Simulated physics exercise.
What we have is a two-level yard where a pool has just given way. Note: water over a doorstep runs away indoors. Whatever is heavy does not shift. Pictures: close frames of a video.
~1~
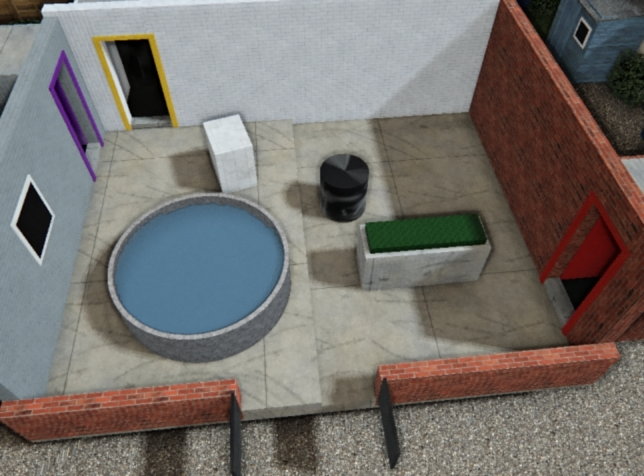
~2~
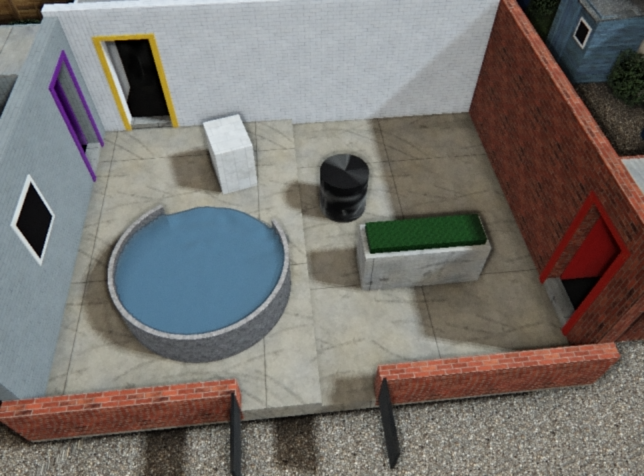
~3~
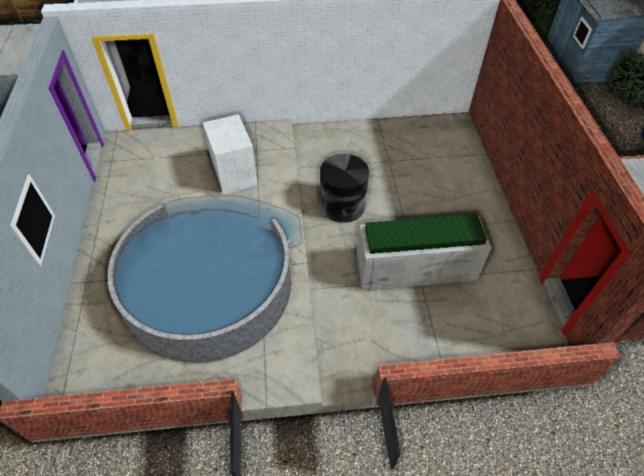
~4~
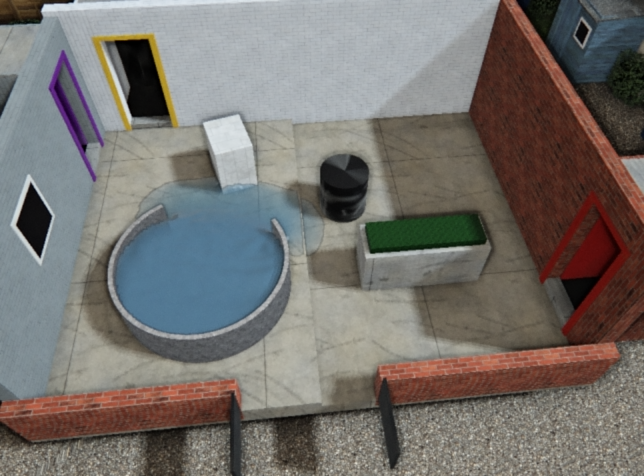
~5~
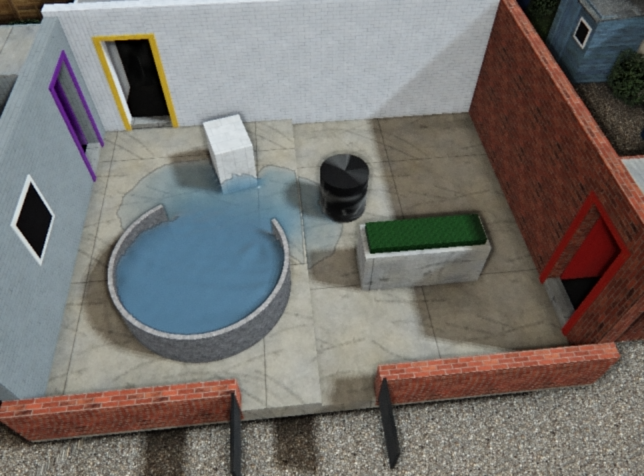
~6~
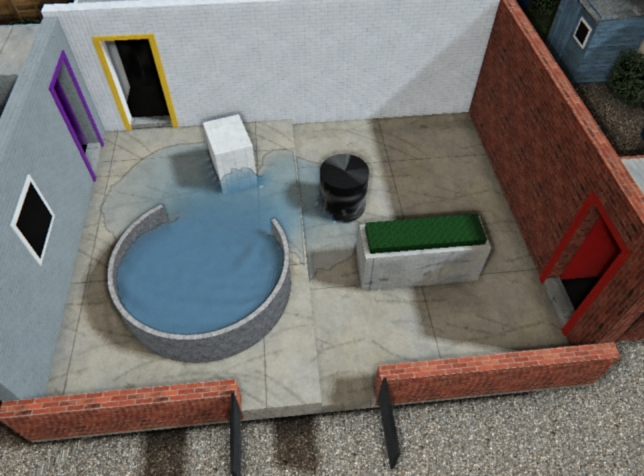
In a walled yard, a round pool's far side opens and water spreads around a white block.
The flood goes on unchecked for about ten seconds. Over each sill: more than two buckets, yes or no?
Red door: No, not more; yellow door: Yes, more; purple door: Yes, more.
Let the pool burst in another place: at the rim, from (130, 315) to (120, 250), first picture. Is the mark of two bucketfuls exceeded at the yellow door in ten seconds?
Yellow door: Exceeds it.
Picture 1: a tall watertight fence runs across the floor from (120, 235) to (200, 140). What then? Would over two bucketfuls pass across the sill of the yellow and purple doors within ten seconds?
Looking at each, the yellow remains below the mark and the purple remains below the mark.
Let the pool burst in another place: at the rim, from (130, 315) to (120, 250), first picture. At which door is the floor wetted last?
The red one is last.
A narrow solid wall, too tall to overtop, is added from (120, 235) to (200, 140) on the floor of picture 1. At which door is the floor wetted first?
The yellow-painted one.
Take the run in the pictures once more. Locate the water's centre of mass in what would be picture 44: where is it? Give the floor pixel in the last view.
Around pixel (298, 206) of the last picture.
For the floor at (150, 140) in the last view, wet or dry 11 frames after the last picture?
At that place: Under water.
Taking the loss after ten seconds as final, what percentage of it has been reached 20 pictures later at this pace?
Near 45 in a hundred.
A moment on, water covers 35 % of the floor; the red door not reached, the yellow door under two buckets in, the purple door wet at the sill, nothing in.
Next, water covers 45 % of the floor; the red door not reached, the yellow door over two buckets in, the purple door under two buckets in.
Then, water covers 60 % of the floor; the red door not reached, the yellow door far over two buckets in, the purple door over two buckets in.
Later, water covers 90 % of the floor; the red door wet at the sill, nothing in, the yellow door far over two buckets in, the purple door far over two buckets in.
In the end, water covers 95 % of the floor; the red door wet at the sill, nothing in, the yellow door far over two buckets in, the purple door far over two buckets in.
